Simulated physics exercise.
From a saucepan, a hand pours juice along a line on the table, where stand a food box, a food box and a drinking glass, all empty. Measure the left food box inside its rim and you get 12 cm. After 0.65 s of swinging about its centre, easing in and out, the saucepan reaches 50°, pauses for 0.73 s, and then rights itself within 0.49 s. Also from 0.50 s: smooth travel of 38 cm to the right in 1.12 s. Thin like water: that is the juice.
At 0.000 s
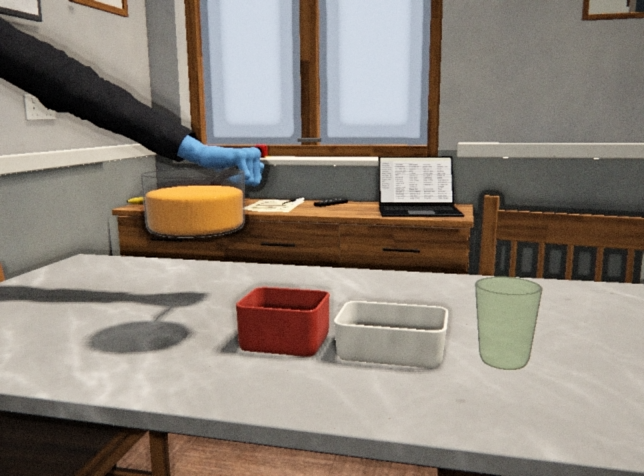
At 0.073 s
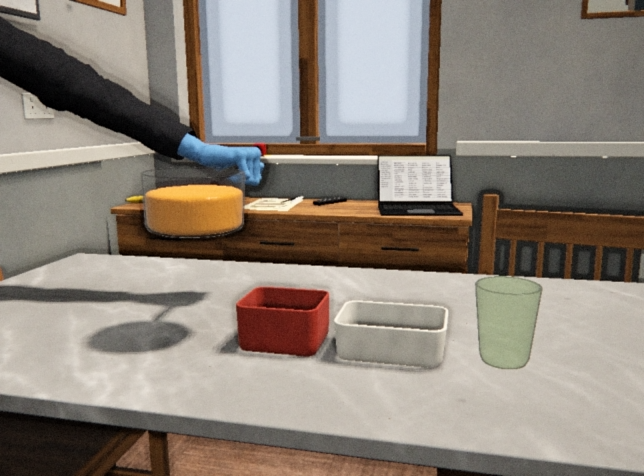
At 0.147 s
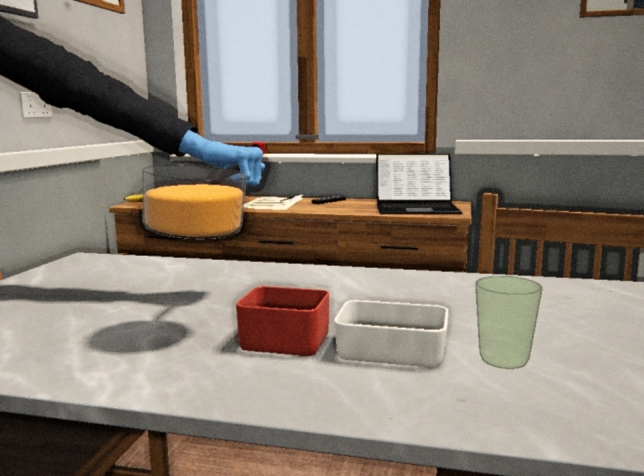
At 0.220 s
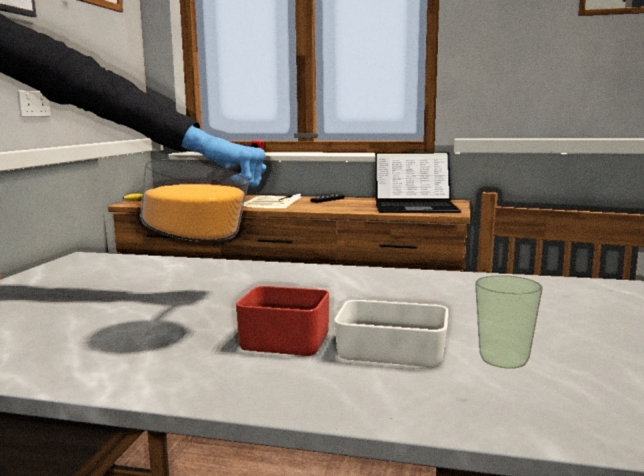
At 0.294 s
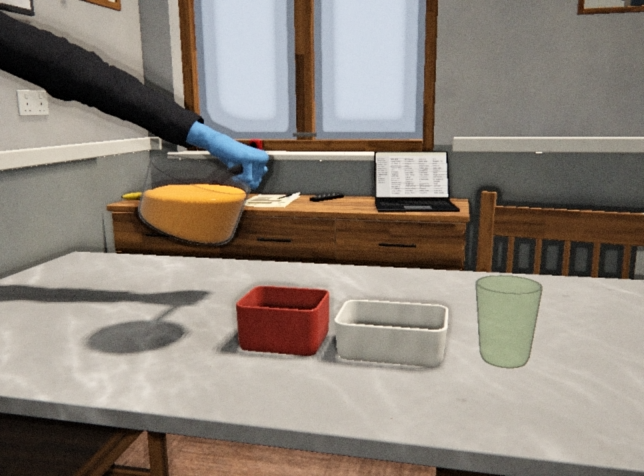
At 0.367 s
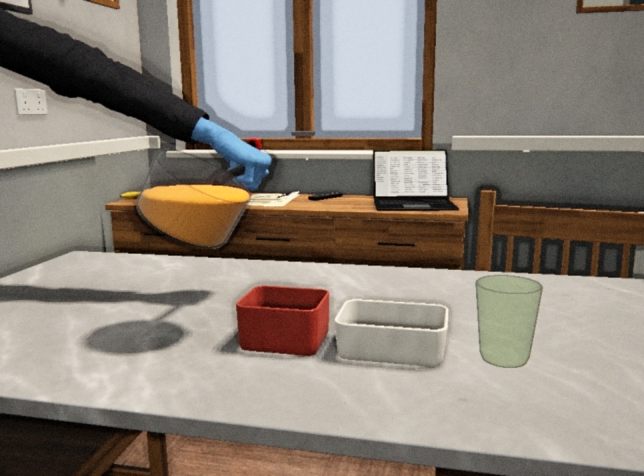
A blue-gloved hand held a clear pan of orange juice above a pale table set with a red box, a white box and a green glass, and gradually tilted it toward the right.
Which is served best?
Most goes into the starting one.
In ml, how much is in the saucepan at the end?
About 400 ml.
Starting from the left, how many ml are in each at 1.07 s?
Left to right: Roughly 170 ml, 80 ml, 0 ml.
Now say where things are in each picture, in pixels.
In the first frame, it leans 0°; its right rim is at (240, 175); the juice meets the walls at (153, 191) and (240, 193); the left food box's rim runs from (247, 297) to (323, 302); the middle food box's rim runs from (341, 313) to (446, 321); the right drinking glass's rim runs from (476, 285) to (541, 289).
In the second frame, it leans 2°; its right rim is at (241, 176); the juice meets the walls at (153, 190) and (241, 193).
In the third frame, it leans 6°; its right rim is at (242, 180); the juice meets the walls at (153, 189) and (241, 193).
In the fourth frame, it leans 13°; its right rim is at (244, 186); the juice meets the walls at (153, 190) and (243, 194).
In the fifth frame, it leans 21°; its right rim is at (246, 194); the juice meets the walls at (152, 190) and (245, 195).
In the sixth frame, it leans 30°; its right rim is at (246, 202); the juice meets the walls at (148, 190) and (248, 196); 1 per cent is over the edge.
Then, 0.77 s in, the tilt is 50° and from the left they hold 140 ml, 0 ml, 0 ml, the saucepan 735 ml, and 0 ml is on the table.
Then, 1.07 s in, the tilt is 50° and from the left they hold 165 ml, 80 ml, 0 ml, the saucepan 585 ml, and 25 ml is on the table.
Then, 1.38 s in, the tilt is 50° and from the left they hold 165 ml, 110 ml, 45 ml, the saucepan 440 ml, and 125 ml is on the table.
Then, 1.72 s in, the tilt is 10° and from the left they hold 165 ml, 110 ml, 100 ml, the saucepan 395 ml, and 175 ml is on the table.
Finally, from the left they hold 165 ml, 110 ml, 100 ml, the saucepan 395 ml, and 185 ml is on the table.
